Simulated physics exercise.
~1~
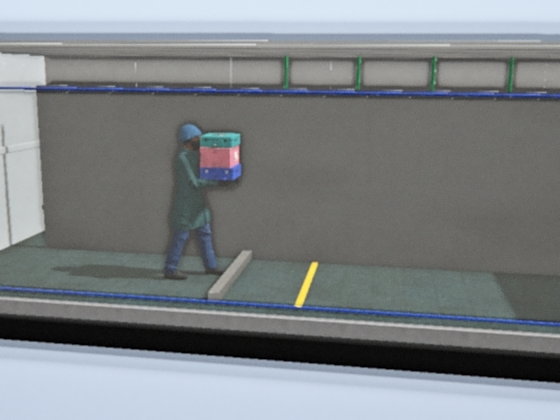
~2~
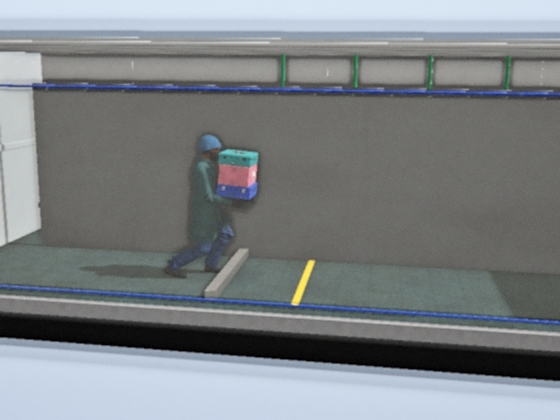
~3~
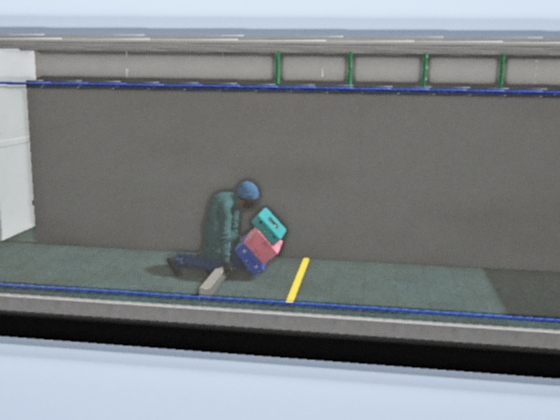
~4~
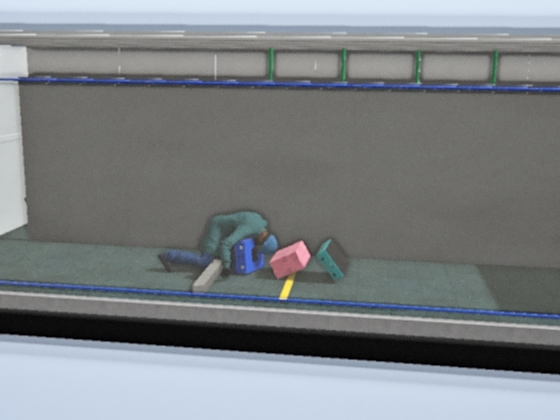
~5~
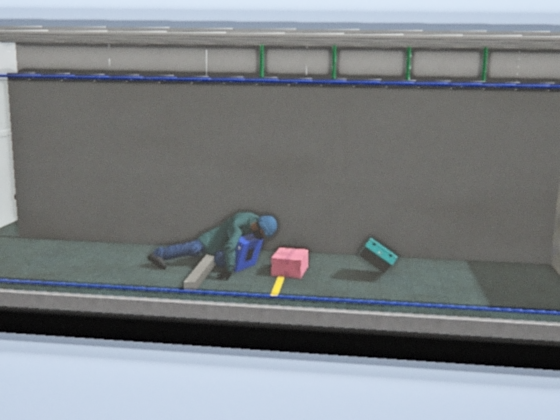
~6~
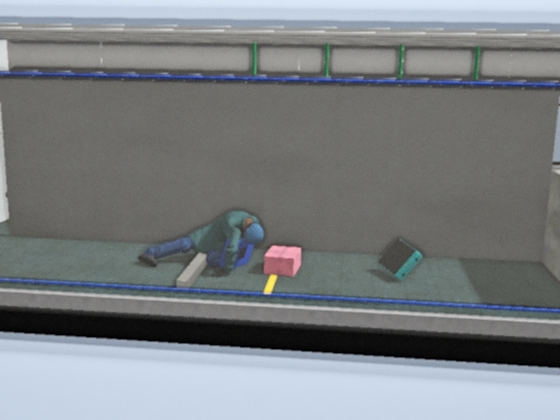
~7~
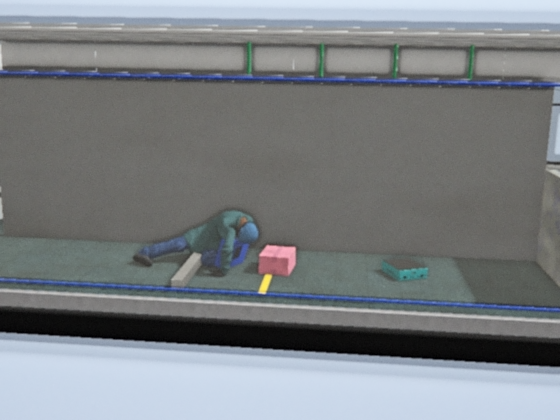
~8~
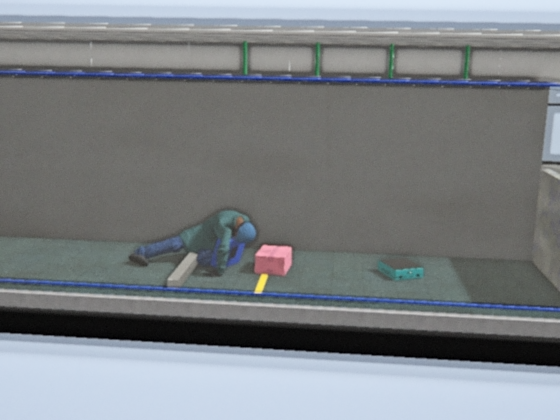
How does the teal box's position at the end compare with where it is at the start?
At the start the teal box is on top of the stack the figure is holding. At the end it lies on the floor, well to the right of the figure and beyond the yellow line.
